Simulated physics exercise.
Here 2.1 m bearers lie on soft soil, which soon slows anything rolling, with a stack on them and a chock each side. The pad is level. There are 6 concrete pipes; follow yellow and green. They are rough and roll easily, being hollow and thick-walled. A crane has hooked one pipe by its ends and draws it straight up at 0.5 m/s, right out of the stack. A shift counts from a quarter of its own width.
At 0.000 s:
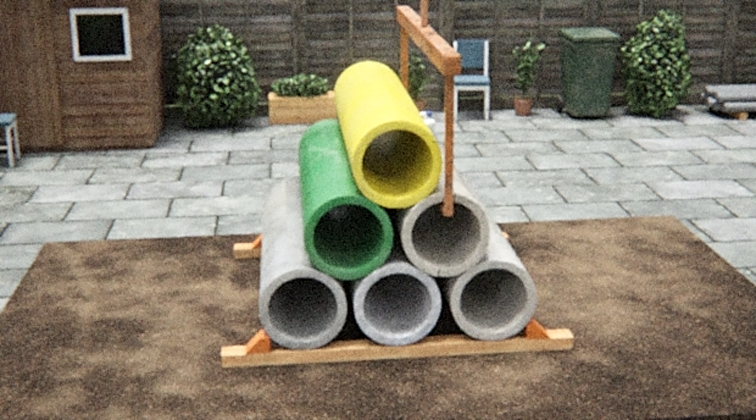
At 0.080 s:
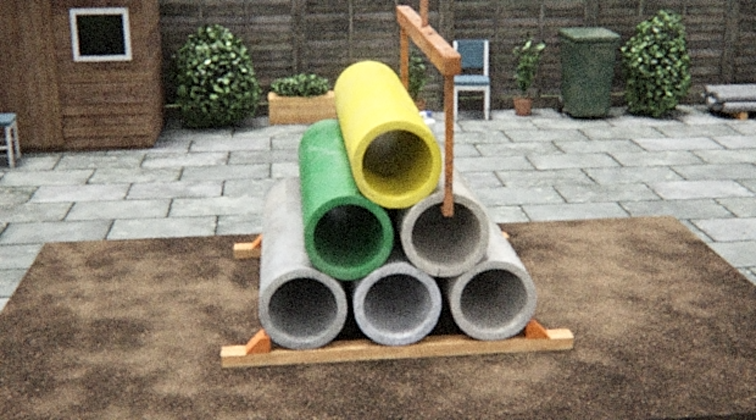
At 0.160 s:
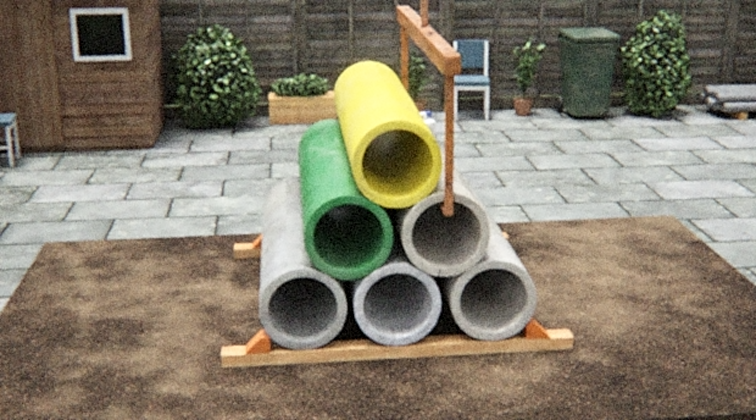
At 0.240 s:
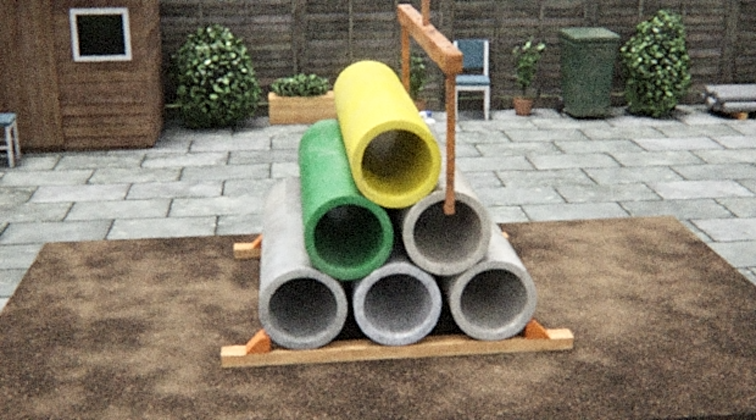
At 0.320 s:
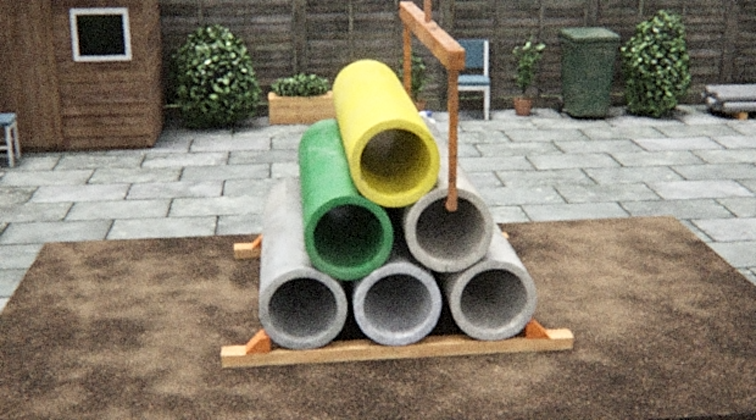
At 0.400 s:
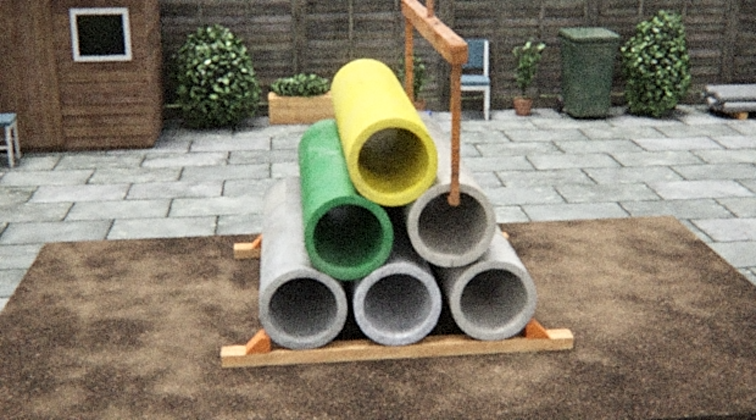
At first, six thick-walled pipes sit stacked in a pyramid on wooden bearers, the top one yellow and the one below it to the left green, all still. Then a hooked frame slowly lifts the grey pipe at middle right slightly, and the yellow pipe shifts very slightly left.
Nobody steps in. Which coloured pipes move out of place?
The yellow pipe loses its place, the green stays put.
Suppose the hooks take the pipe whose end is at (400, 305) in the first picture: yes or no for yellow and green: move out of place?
Then yellow yes, green yes.
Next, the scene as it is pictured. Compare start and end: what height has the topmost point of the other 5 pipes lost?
Some 45 cm lower.
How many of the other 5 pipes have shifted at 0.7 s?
0 by then.
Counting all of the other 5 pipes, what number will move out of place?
In all, 1.
By 0.7 s, yellow is 7 cm further left and 4 cm higher; green is unmoved; 0 others dislodged.
By 1.0 s, as before, yellow, green; 0 others dislodged.
By 1.4 s, yellow is 3 cm further left and 2 cm higher; as before, green; 0 others dislodged.
By 1.8 s, yellow is 19 cm further right and 22 cm lower; as before, green; 1 other dislodged.
Finally (4.0 s), yellow is off the right end of the bearers; green is where it was; 1 other dislodged.
